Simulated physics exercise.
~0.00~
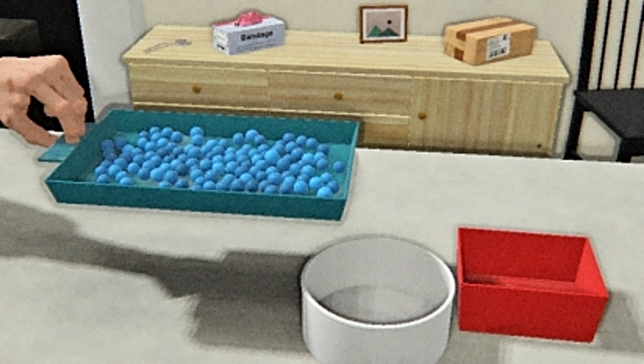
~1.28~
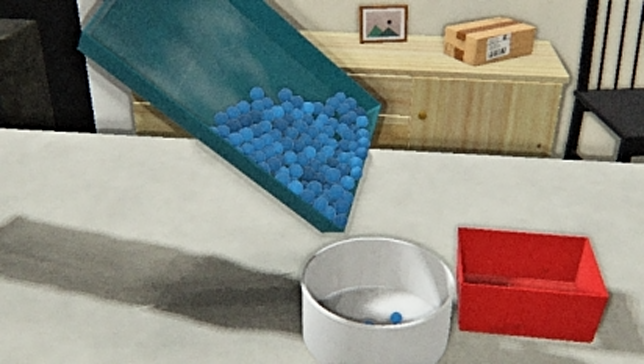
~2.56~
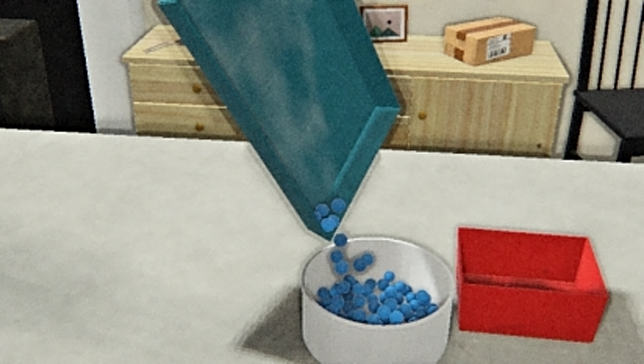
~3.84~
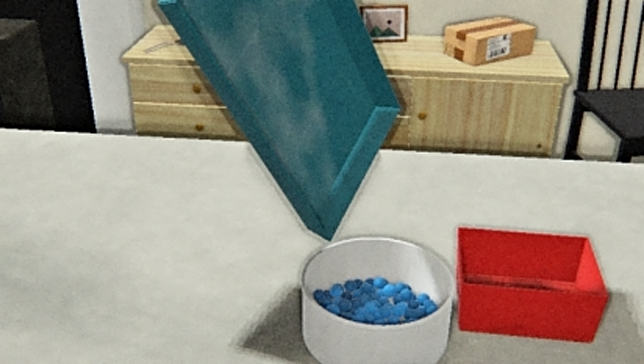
On a pale tabletop in front of a wooden cabinet, a hand is at a teal tray of blue balls, which then rises, moves right and tips steeply, pouring them into a white pot beside a red tin until the tray is empty and the balls rest in the pot.
